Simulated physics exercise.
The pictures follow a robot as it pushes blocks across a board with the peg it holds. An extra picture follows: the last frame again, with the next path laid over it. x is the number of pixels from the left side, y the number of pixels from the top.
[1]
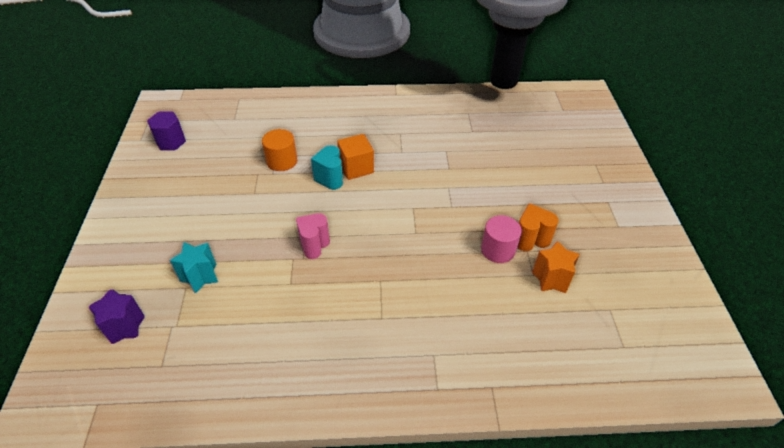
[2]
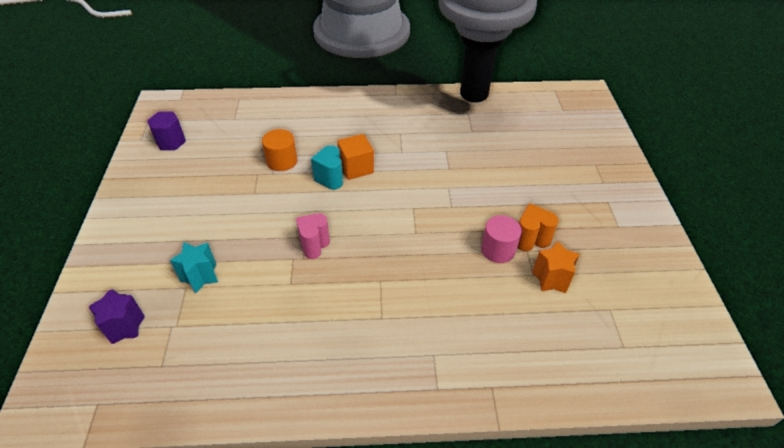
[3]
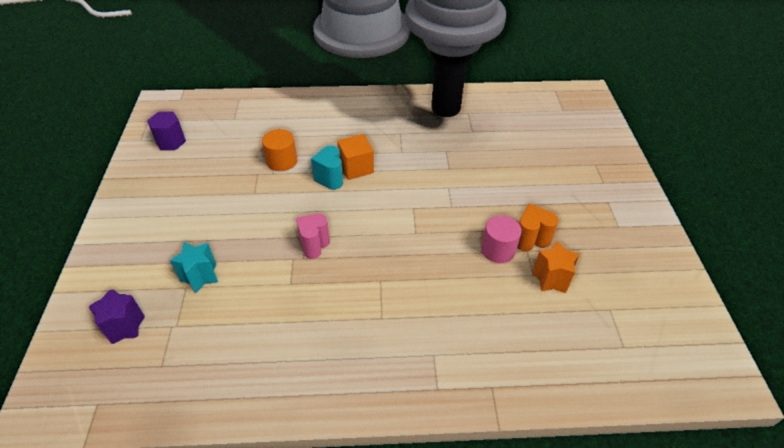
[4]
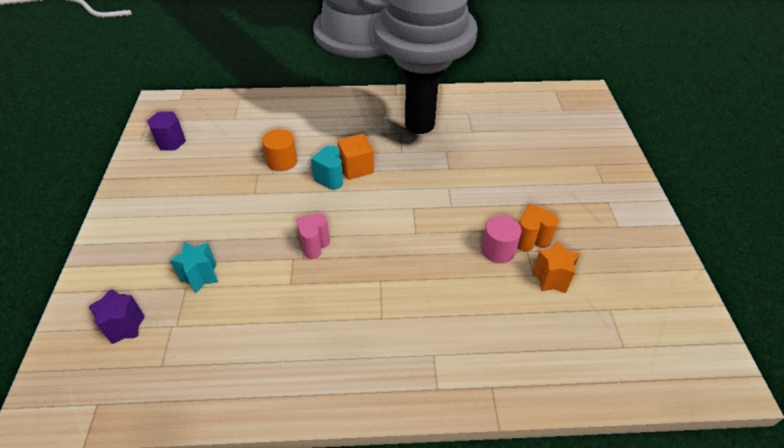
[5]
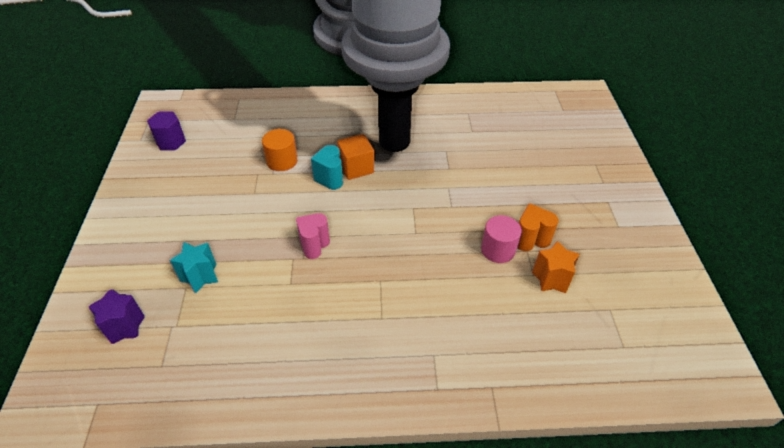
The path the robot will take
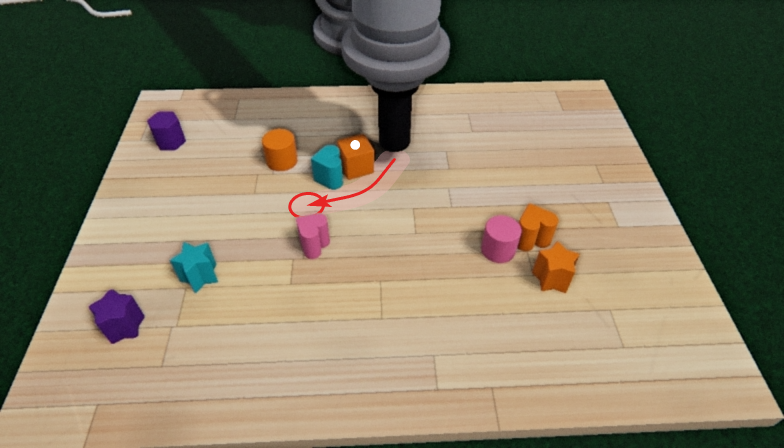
A gray robot arm with a black peg moved left and toward the viewer over a wooden board, drawing close to an orange square block, while the colorful blocks all stayed still.
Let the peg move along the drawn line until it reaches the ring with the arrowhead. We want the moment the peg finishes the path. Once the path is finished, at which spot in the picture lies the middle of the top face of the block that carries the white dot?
Near (338, 153).
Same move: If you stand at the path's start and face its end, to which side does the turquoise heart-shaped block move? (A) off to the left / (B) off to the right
That would be B.
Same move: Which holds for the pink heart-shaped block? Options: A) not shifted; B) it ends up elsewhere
(A)
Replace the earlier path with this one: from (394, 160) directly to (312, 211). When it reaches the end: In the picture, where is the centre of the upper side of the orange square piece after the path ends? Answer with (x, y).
For the centre of its top, I'd go with (318, 154).
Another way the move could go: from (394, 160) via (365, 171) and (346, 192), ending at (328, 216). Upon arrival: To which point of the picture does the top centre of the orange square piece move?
Its top middle is near (316, 161).
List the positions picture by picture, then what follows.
Lower end of the peg (504, 83), tops of blocks, pink heart-shaped block (311, 224), turquoise heart-shaped block (328, 156), orange square piece (355, 145), in the first frame.
Peg (474, 95), blocks as before, in the second frame.
Peg (446, 110), blocks as before, in the third frame.
Peg (420, 126), blocks as before, in the fourth frame.
Peg (395, 143), pink heart-shaped block (311, 224), turquoise heart-shaped block (328, 156), orange square piece (355, 145), in the fifth frame.
The drawn path runs from (394, 160) over (376, 182) and (345, 197) to (307, 205); the dot is on the orange square piece.
On the path given first. One third of the way, peg (376, 166); turquoise heart-shaped block (318, 156); orange square piece (347, 151), turned 50° clockwise.
Two thirds of the way, peg (342, 182); turquoise heart-shaped block (309, 154); orange square piece (338, 153), turned 85° clockwise.
At the end, peg (304, 189); pink heart-shaped block not moved; turquoise heart-shaped block (309, 154); orange square piece (338, 153), turned 90° clockwise.
